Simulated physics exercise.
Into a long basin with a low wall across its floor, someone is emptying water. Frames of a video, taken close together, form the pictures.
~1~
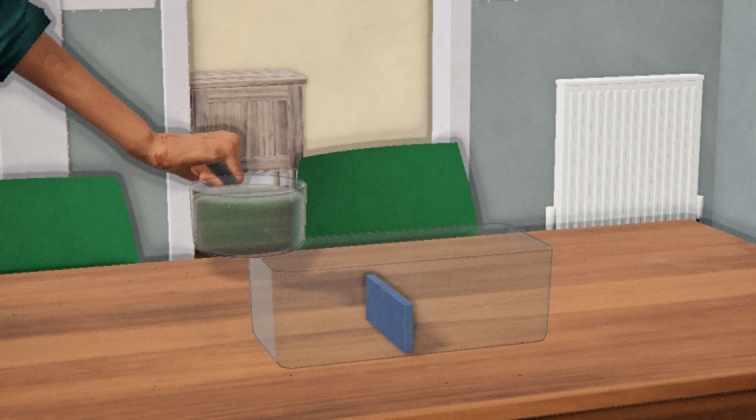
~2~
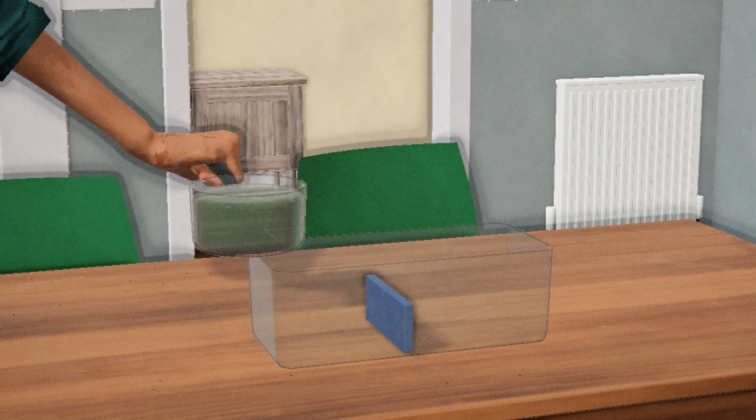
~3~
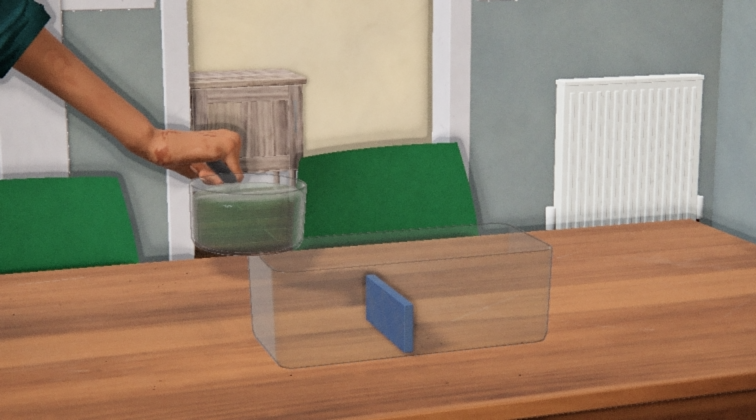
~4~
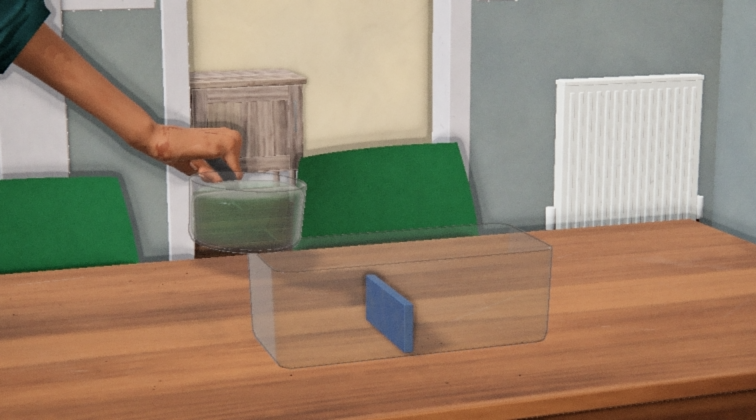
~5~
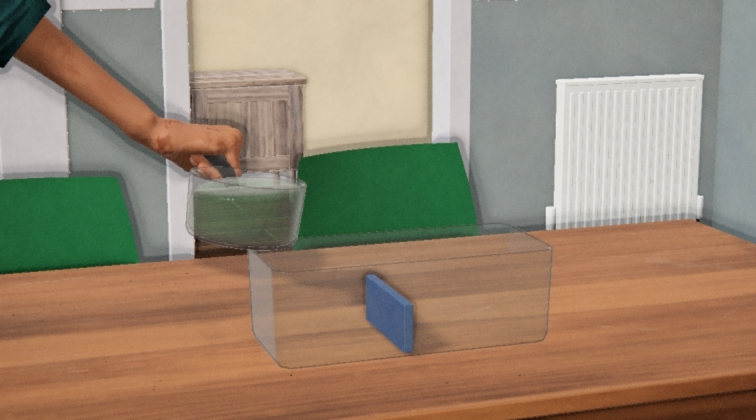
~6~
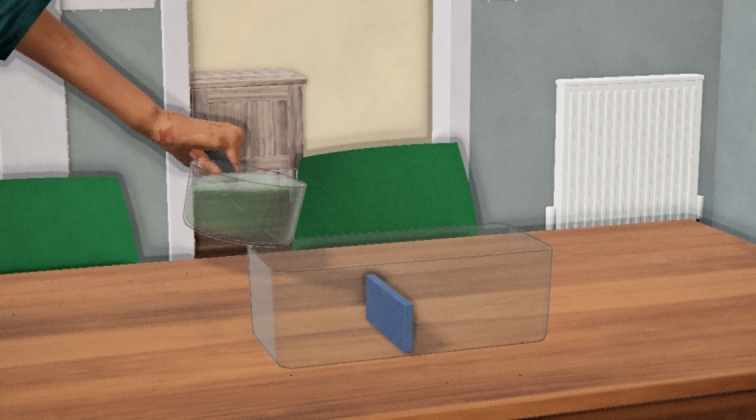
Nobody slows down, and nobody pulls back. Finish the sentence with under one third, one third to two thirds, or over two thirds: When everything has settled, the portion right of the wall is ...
When everything has settled, the portion right of the wall is under one third.
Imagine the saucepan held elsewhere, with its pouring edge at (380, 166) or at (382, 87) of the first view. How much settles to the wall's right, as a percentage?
Result, first then second: About 100 % and about 95 %.
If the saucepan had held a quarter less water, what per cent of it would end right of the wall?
Estimated share: Close to 5 per cent.
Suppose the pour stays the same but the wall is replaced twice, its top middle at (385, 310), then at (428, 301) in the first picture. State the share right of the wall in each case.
The first position gives around 40 percent, the second around 5 percent.
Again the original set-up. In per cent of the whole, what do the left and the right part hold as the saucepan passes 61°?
The left part holds close to 15 per cent, the right part close to 0.
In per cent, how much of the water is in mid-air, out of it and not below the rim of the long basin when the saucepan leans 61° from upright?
25 %.
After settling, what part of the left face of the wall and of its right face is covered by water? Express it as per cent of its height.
Roughly 50 left of the wall, roughly 10 right of it.
A moment on, the saucepan is tipped part way and 59 per cent is still to pour, 16 is left of the wall and 0 right of it.
Next, the saucepan is tipped on its side and 13 per cent is still to pour, 60 is left of the wall and 17 right of it.
Then the saucepan is tipped right over and 1 per cent is still to pour, 80 is left of the wall and 17 right of it.
Later the saucepan is tipped right over and 0 per cent is still to pour, 82 is left of the wall and 17 right of it.
Finally, 82 per cent lies left of the wall, 18 right of it and 1 outside.
